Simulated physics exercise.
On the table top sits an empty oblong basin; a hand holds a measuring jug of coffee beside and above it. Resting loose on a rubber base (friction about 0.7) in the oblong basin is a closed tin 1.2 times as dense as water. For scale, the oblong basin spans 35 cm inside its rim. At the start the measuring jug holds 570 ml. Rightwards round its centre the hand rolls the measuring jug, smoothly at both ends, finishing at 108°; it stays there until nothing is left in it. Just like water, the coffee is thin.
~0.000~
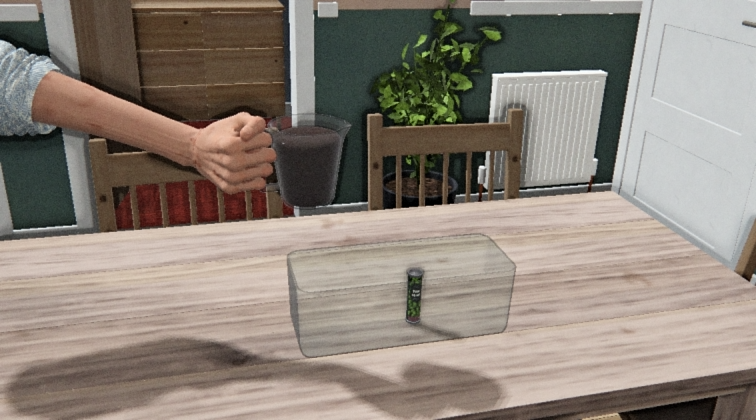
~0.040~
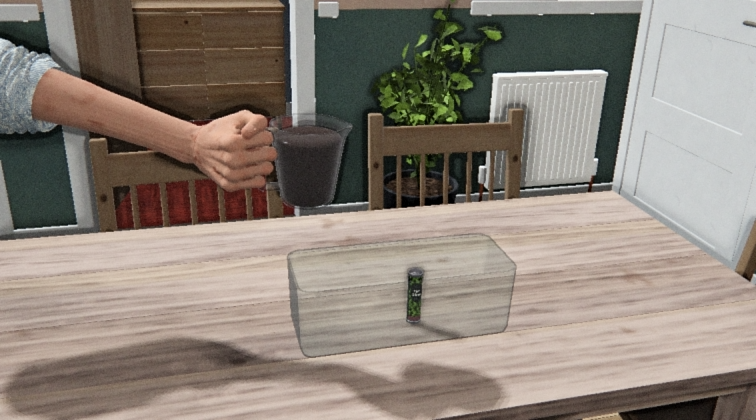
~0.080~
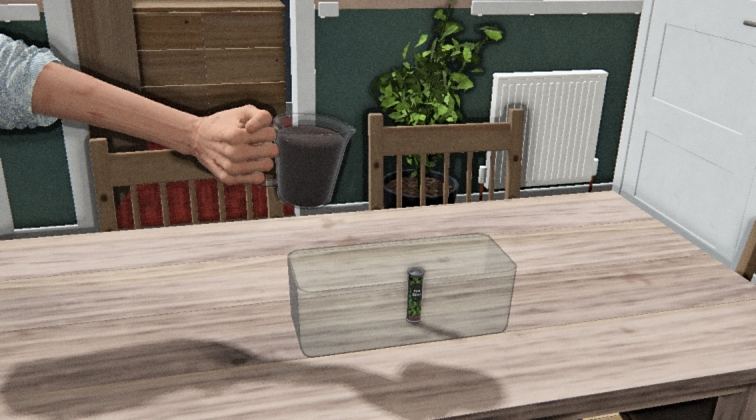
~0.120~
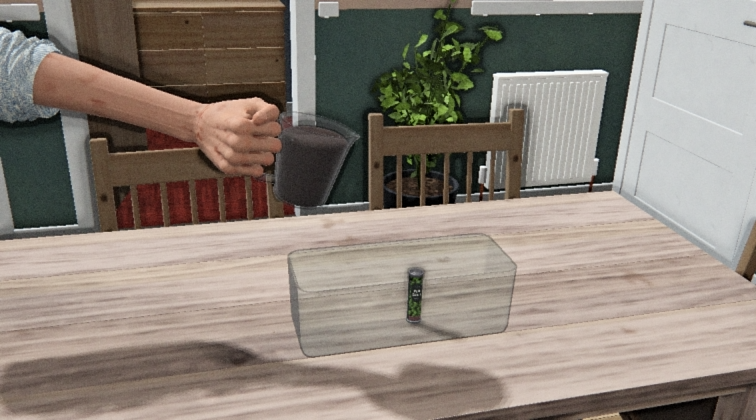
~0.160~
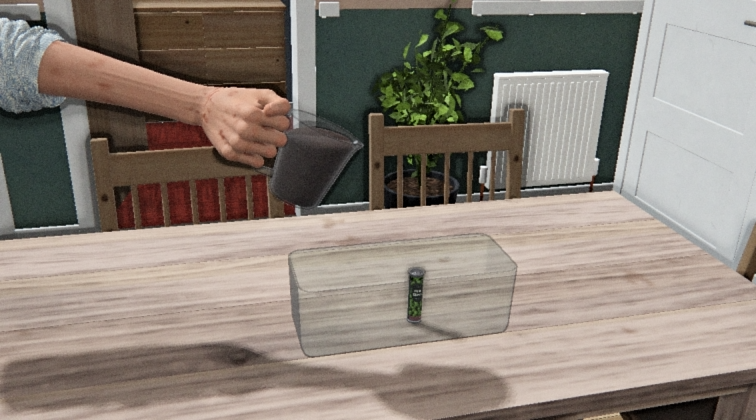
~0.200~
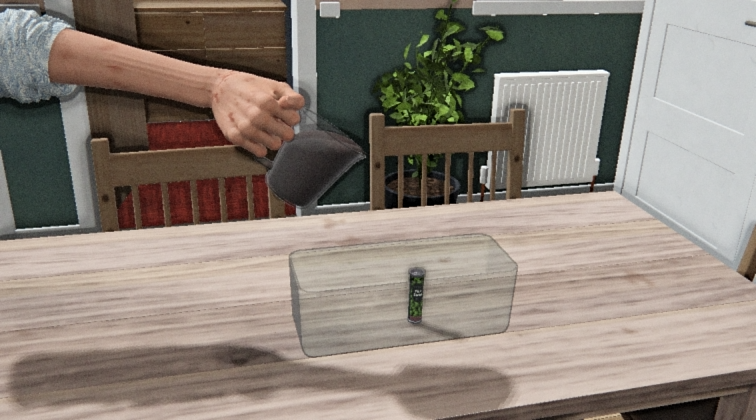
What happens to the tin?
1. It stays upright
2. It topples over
2.
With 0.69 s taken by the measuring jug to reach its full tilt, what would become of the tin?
The tin goes over.
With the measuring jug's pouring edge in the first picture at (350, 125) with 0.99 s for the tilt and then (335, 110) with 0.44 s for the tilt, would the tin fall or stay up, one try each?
Run one: It tumbles. Run two: It tumbles.
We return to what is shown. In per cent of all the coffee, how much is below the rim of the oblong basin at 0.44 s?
At that time the basin holds about 18 per cent of the liquid.
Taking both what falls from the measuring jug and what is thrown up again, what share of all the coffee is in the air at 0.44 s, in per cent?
40 %.
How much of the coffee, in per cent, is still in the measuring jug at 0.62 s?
Roughly 7 per cent.
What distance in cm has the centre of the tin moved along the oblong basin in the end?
The middle of the tin ends some 10.0 cm along the basin.
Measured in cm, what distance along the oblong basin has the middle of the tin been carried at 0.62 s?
Reading: Roughly 6 cm.
By 0.44 s the tilt is 104° and 43 per cent is still to pour; the tin stands where it began.
By 0.62 s the tilt is 108° and 7 per cent is still to pour; the tin leans 15°.
By 0.80 s the tilt is 108° and 0 per cent is still to pour; the tin lies on its side.
By 1.00 s the tilt is 108° and 0 per cent is still to pour; the tin lies on its side.
At rest the tin lies on its side.
